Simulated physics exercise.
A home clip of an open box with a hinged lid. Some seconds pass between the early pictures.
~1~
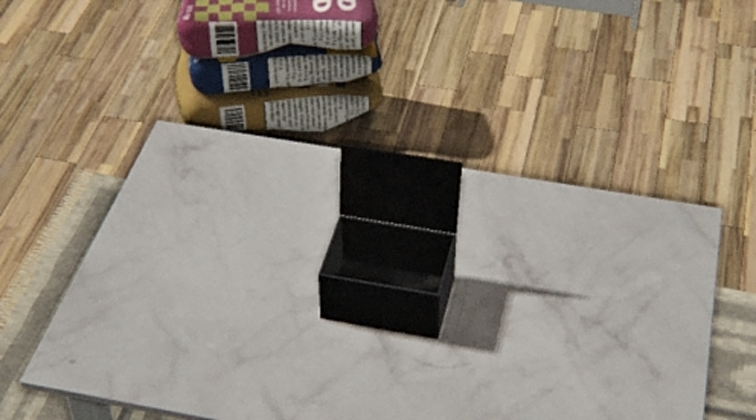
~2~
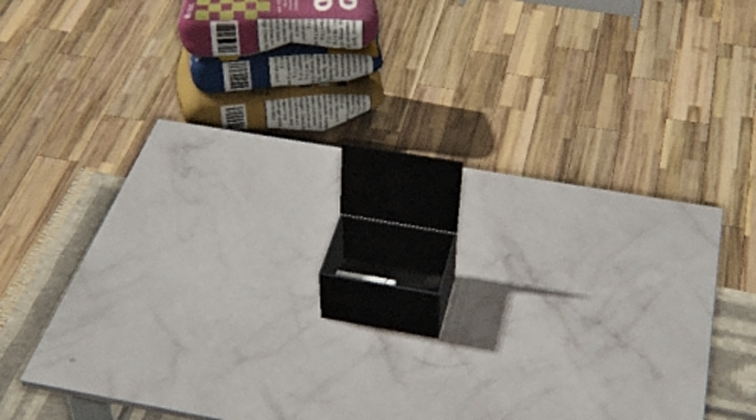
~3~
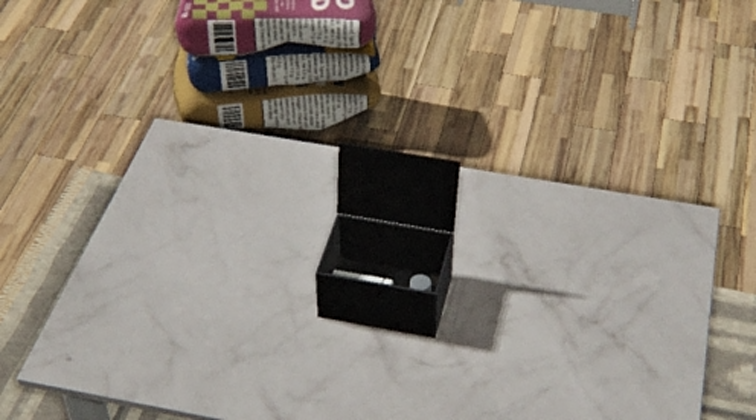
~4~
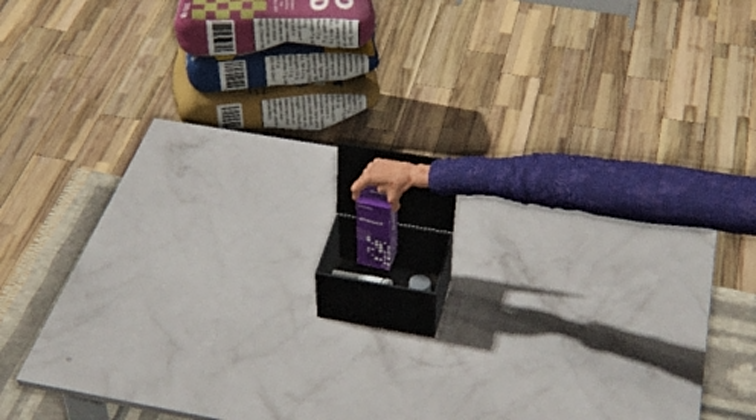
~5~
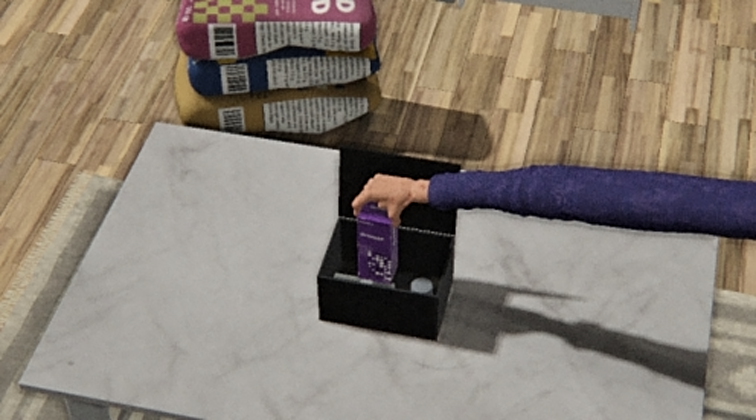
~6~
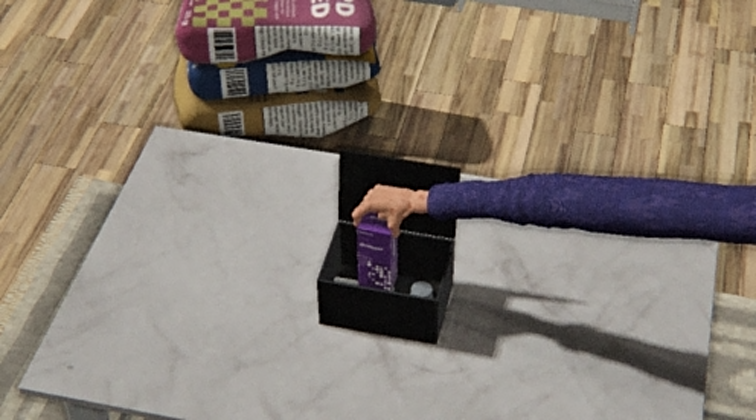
A purple-sleeved arm lowers a purple carton into an open black box holding small items.
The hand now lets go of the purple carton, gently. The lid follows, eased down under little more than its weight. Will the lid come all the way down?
In the end the lid stays ajar.
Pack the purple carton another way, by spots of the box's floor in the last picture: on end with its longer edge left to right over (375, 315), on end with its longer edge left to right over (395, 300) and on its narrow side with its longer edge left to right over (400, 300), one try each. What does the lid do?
First, it stays ajar; second, it stays ajar; third, it shuts flat.
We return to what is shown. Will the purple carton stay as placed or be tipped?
The purple carton tips.
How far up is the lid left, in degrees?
Some 80° above the rim.
Then, 0.30 s after the last picture, purple carton tipped 29° from how it was near (379, 251); white shaker rolled a little.
Then, 0.60 s after the last picture, purple carton tipped 34° from how it was near (382, 256); white shaker rolled about its own width.
At rest, lid 80° above the rim; tipped over in the box, purple carton; moved from the start, white shaker; grey shaker in place. Seen from the same camera at the end, purple carton near (381, 259).
